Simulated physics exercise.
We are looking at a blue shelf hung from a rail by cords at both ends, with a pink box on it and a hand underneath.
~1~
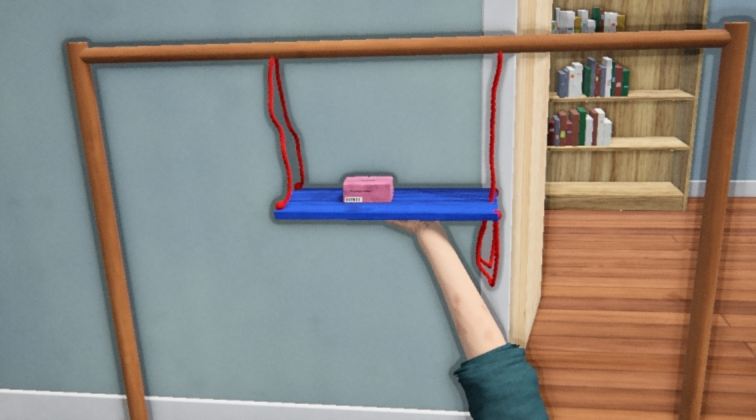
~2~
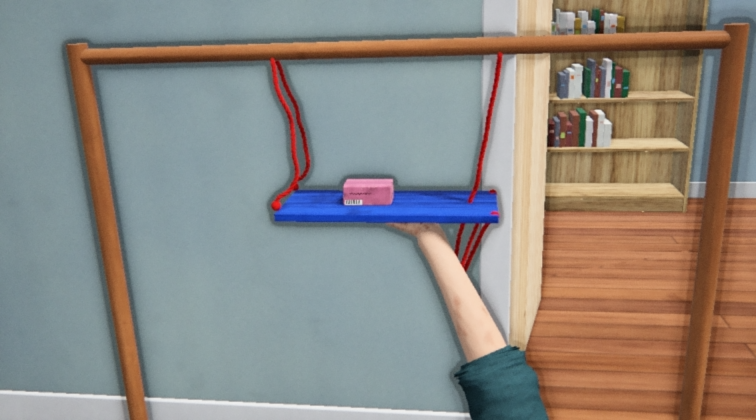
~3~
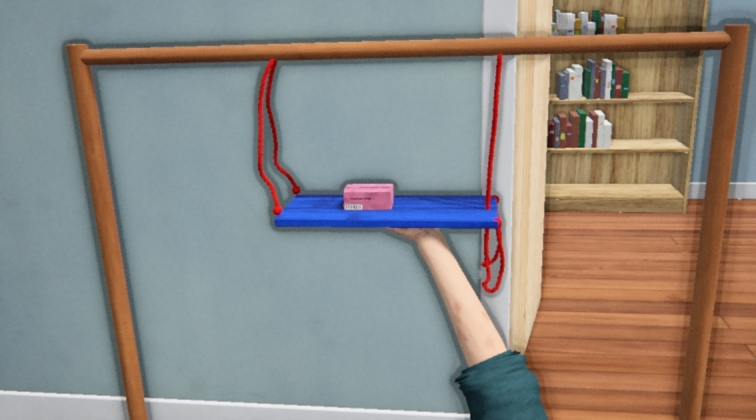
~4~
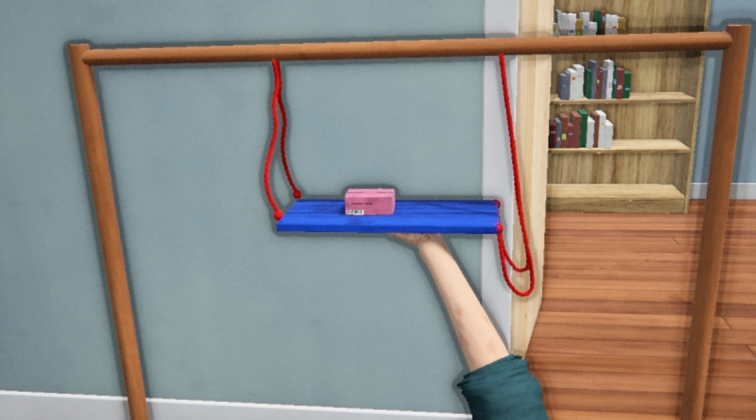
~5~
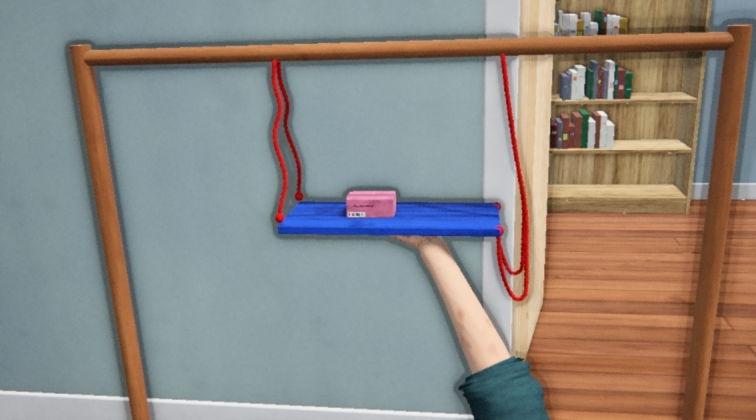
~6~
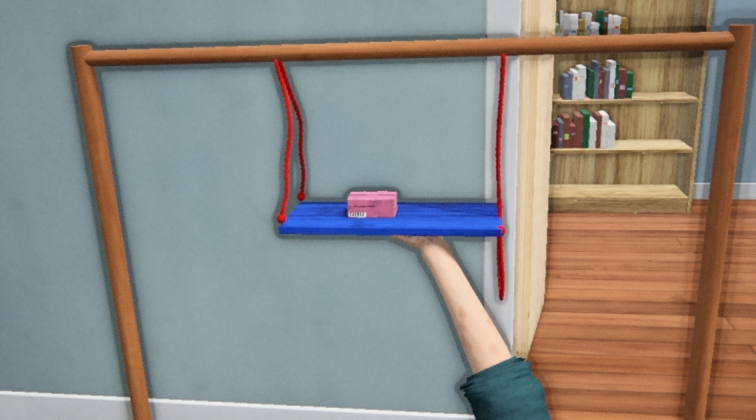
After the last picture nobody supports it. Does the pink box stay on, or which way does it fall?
The pink box is shed rightwards.
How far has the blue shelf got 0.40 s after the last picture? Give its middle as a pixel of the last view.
Around (367, 255).
Then, 0.40 s on from there, board tipped 23° down to the right; box sliding near (458, 279).
Then, 0.96 s on from there, board tipped 38° down to the right; box on the floor.
Then, 1.50 s on from there, board tipped 43° down to the right; box on the floor.
In the end, board tipped 41° down to the right; box on the floor. The pink box goes off on the right.
